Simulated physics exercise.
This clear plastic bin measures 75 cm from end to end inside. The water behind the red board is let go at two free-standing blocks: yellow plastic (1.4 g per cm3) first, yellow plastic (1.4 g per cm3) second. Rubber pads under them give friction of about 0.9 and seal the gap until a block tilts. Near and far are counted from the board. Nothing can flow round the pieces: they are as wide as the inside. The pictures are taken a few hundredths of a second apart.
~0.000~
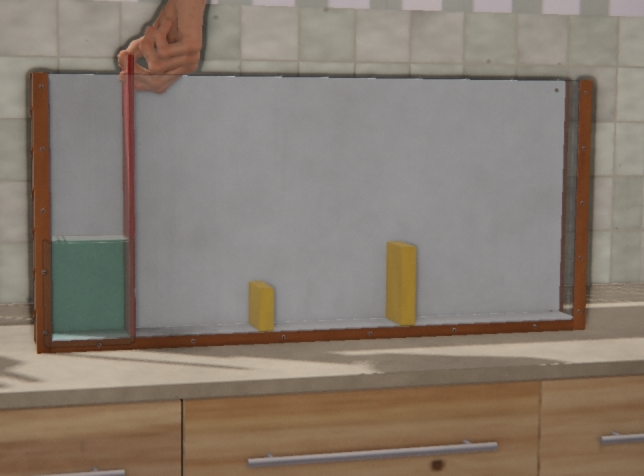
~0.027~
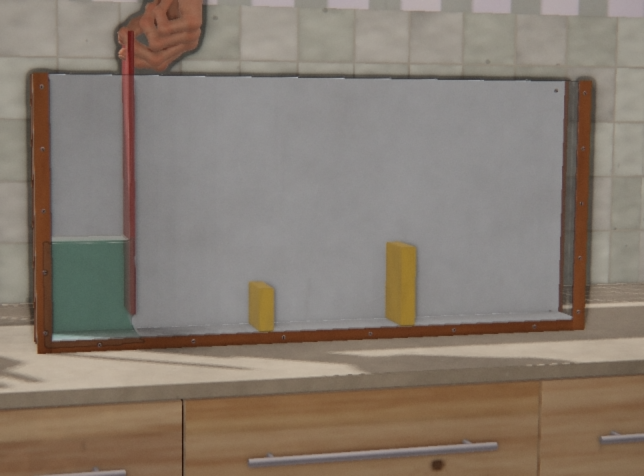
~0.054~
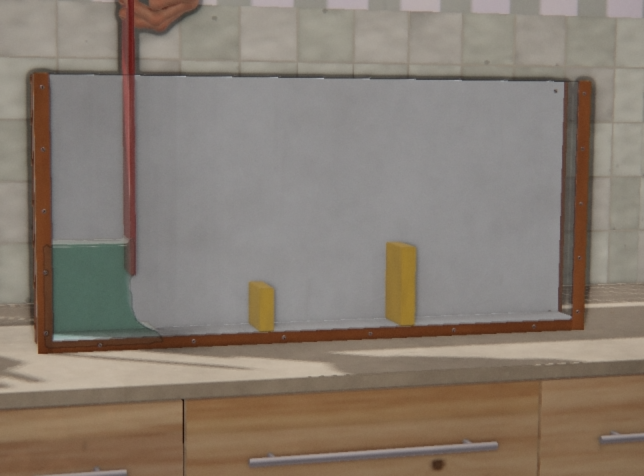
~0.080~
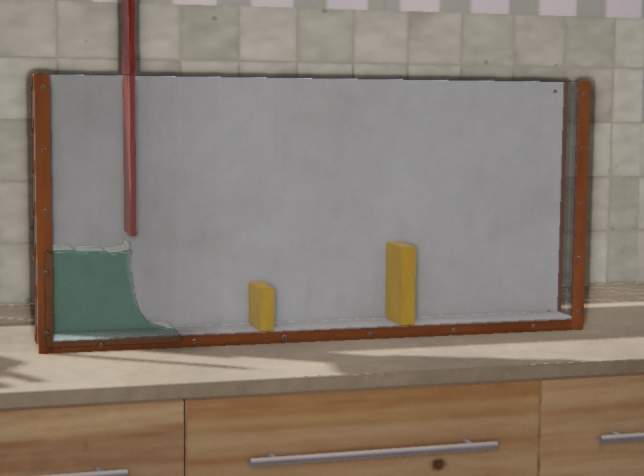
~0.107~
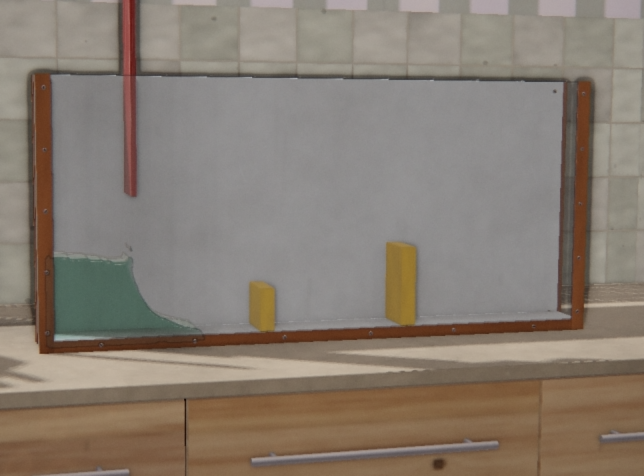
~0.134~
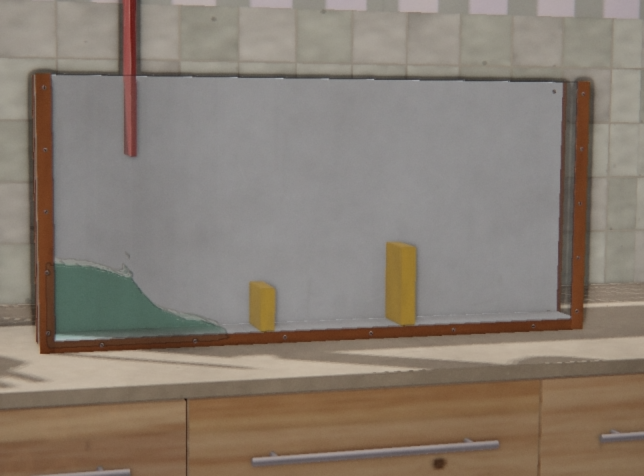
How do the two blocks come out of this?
The near block is knocked flat and the far block goes over.
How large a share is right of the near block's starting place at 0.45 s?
Some 46 per cent.
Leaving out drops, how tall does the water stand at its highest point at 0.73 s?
Roughly 5.0 cm up.
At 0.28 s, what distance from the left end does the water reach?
Roughly 34 cm out.
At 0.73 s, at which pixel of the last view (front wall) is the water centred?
Around (298, 316).
By 0.28 s the front has run 33 cm from the left wall, the near block leans 34° and the far block is upright.
By 0.45 s the near block lies flat and the far block is upright.
By 0.73 s the near block lies flat and the far block lies flat.
At rest the near block lies flat and the far block lies flat; 24 per cent of the water is past where the far block first stood.
